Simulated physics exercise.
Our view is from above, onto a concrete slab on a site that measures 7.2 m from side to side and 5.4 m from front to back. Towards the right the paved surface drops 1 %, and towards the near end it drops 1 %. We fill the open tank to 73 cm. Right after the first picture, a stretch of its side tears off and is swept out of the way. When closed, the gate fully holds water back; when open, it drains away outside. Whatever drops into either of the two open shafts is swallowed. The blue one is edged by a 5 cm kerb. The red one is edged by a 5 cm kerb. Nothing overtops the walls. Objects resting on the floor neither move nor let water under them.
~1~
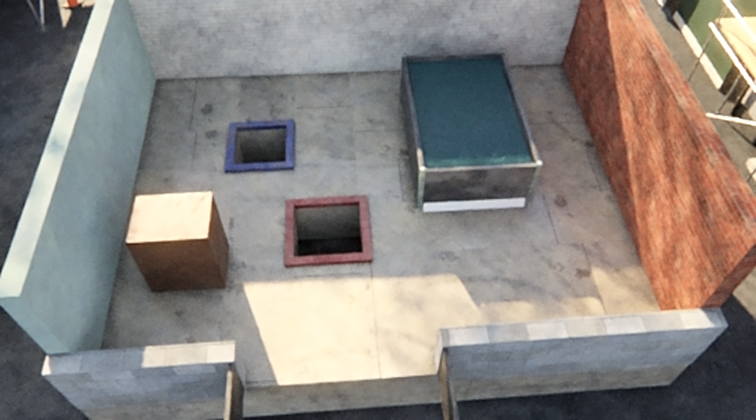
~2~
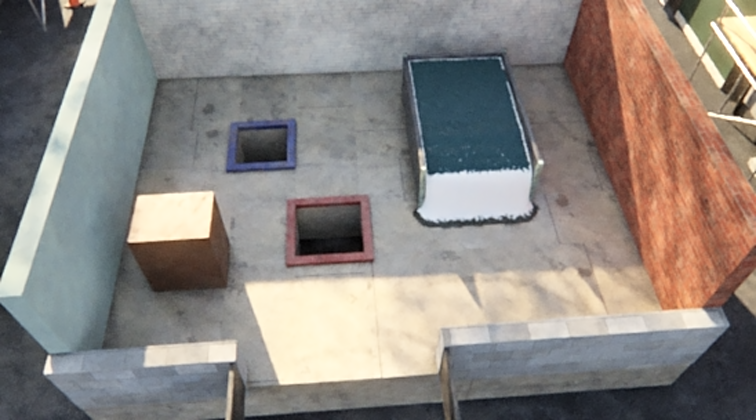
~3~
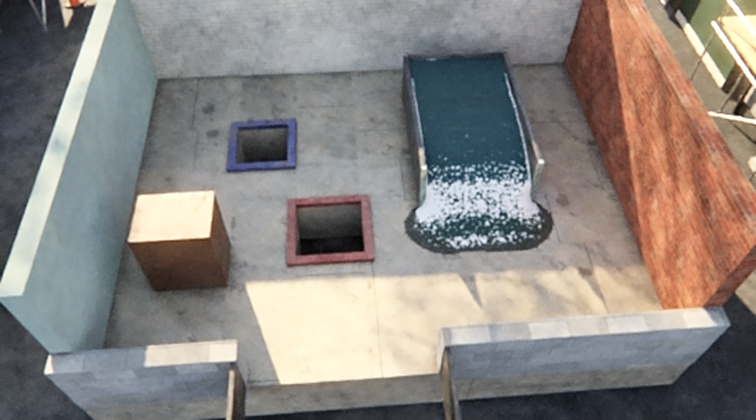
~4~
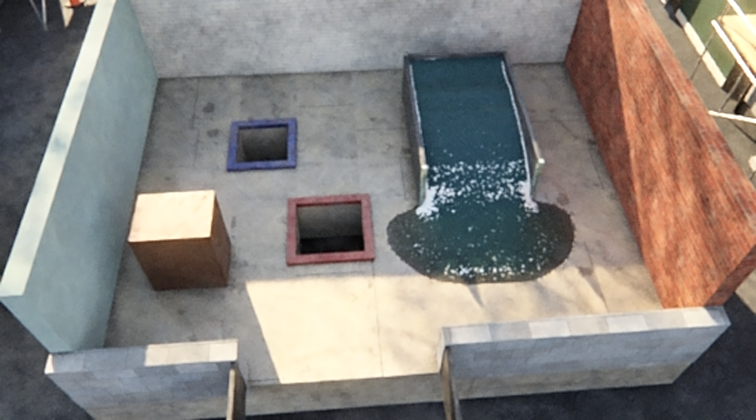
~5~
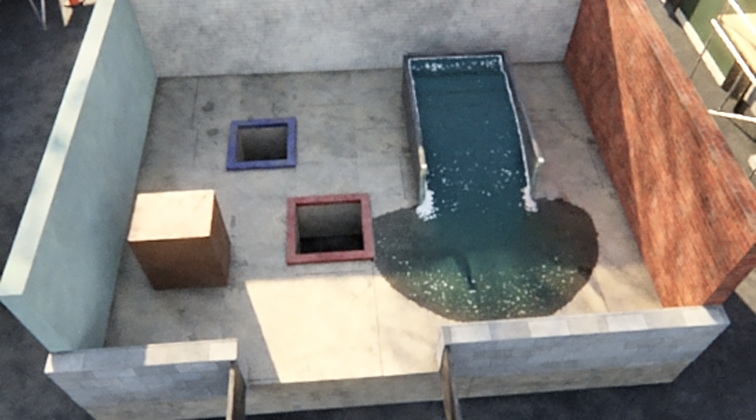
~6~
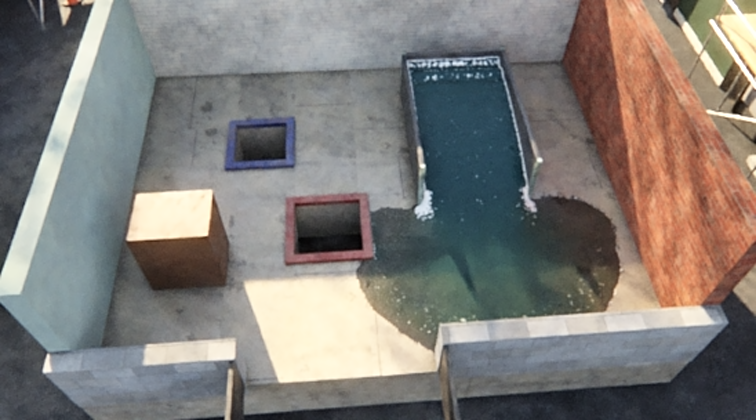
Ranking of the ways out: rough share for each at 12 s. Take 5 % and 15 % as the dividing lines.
Shares: Gate - over 15 %; blue pit - less than 5 %; red pit - less than 5 %.
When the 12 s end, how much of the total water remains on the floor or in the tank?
That would be close to 64 per cent.
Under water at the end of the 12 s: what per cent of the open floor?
Wet share: About 95 %.
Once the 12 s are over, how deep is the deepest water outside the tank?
It gets to some 12 cm.
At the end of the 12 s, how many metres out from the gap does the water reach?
Roughly 5.8 metres out.
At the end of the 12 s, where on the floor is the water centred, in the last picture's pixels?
Close to (423, 207) in the last picture.
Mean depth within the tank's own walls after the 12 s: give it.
The mean depth is some 2 cm.
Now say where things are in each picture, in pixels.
Still water, 73 cm deep, in the open tank at (465, 110), in the first picture.
Water pours out at (477, 190) and has run 0.9 m, to (419, 212); deepest outside 32 cm, 73 cm at the open tank's back, in the second picture.
Water pours out at (477, 192) and has run 1.1 m, to (419, 239); deepest outside 37 cm, 73 cm at the open tank's back, in the third picture.
The front is at (557, 259), 1.4 m from the gap at (477, 193); 2.6 m2 of floor is under water; 73 cm left at the back of the open tank, in the fourth picture.
The front is at (545, 310), 1.9 m from the gap at (476, 192); 4.5 m2 of floor is under water; 68 cm left at the back of the open tank, in the fifth picture.
The front is at (567, 343), 2.5 m from the gap at (475, 193); 6.4 m2 of floor is under water; 61 cm left at the back of the open tank, in the sixth picture.
A moment later water covers 30 % of the floor and is deepest (46 cm) near (664, 337); gone so far, the gate 2 %, the blue pit 0 %, the red pit 0 %.
Soon after water covers 30 % of the floor and is deepest (52 cm) near (664, 337); gone so far, the gate 8 %, the blue pit 0 %, the red pit 0 %.
Next water covers 50 % of the floor and is deepest (32 cm) near (664, 337); gone so far, the gate 17 %, the blue pit 0 %, the red pit 0 %.
Later on water covers 80 % of the floor and is deepest (18 cm) near (543, 143); gone so far, the gate 27 %, the blue pit 0 %, the red pit 0 %.
At the end water covers 95 % of the floor and is deepest (12 cm) near (636, 264); gone so far, the gate 35 %, the blue pit 0 %, the red pit 0 %.
